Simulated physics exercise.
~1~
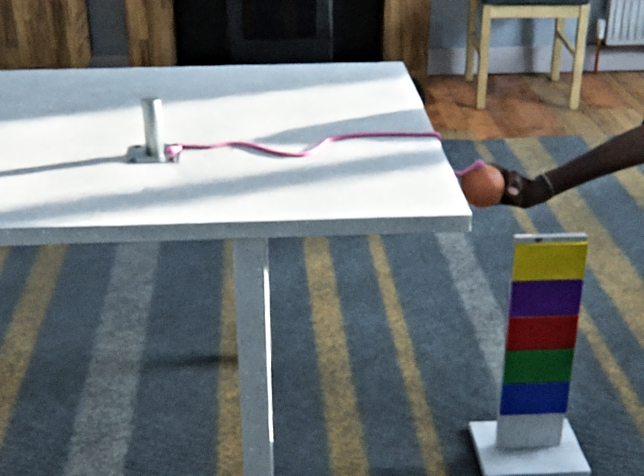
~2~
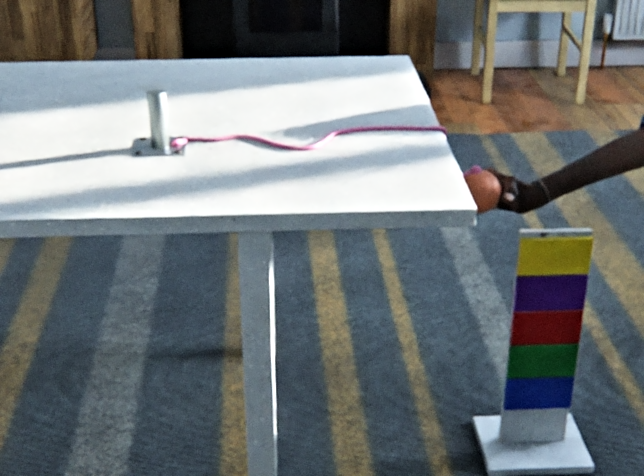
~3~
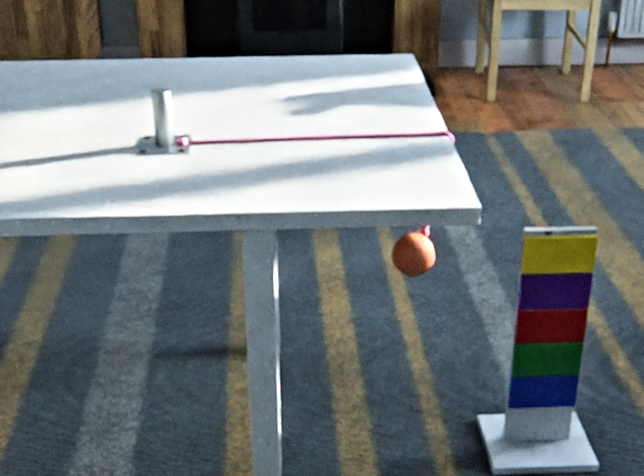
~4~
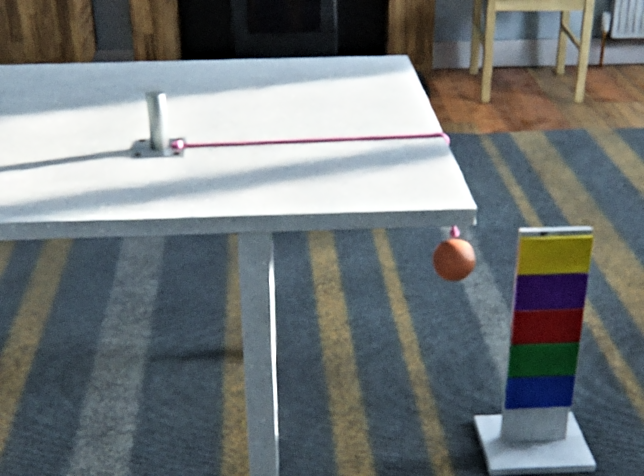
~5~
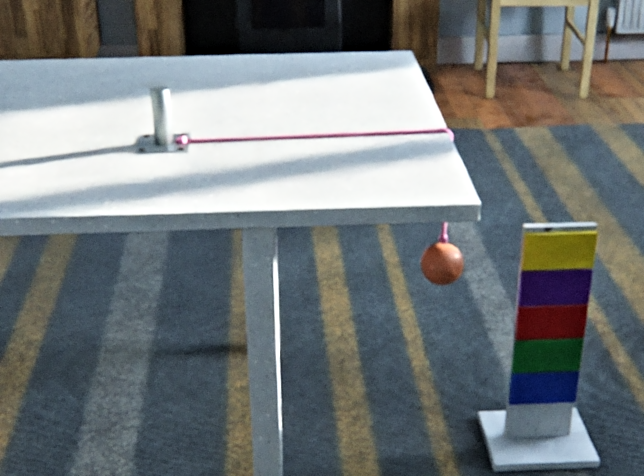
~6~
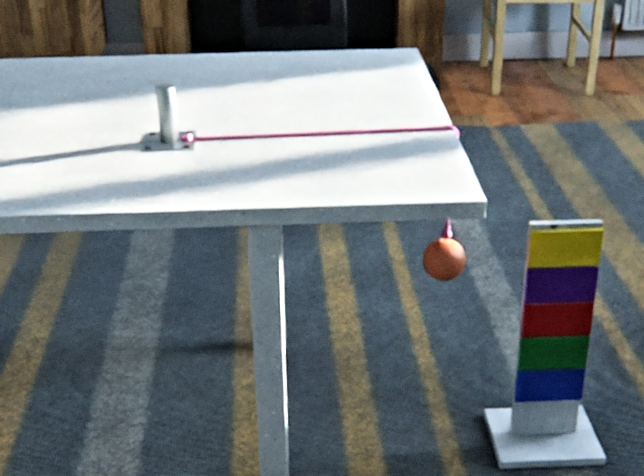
An orange ball on a pink cord is held by a dark hand just beyond the right edge of a white table, in a room with a striped carpet, seen from the side by a slightly swaying camera. The cord lies wavy across the tabletop from a small metal post, and a stand to the right carries yellow, purple, red, green and blue bands from top to bottom. The hand eases slightly left, then lets go and withdraws. The ball drops and swings left beneath the edge, pulling the cord straight. It swings back right, then settles, hanging level with yellow.
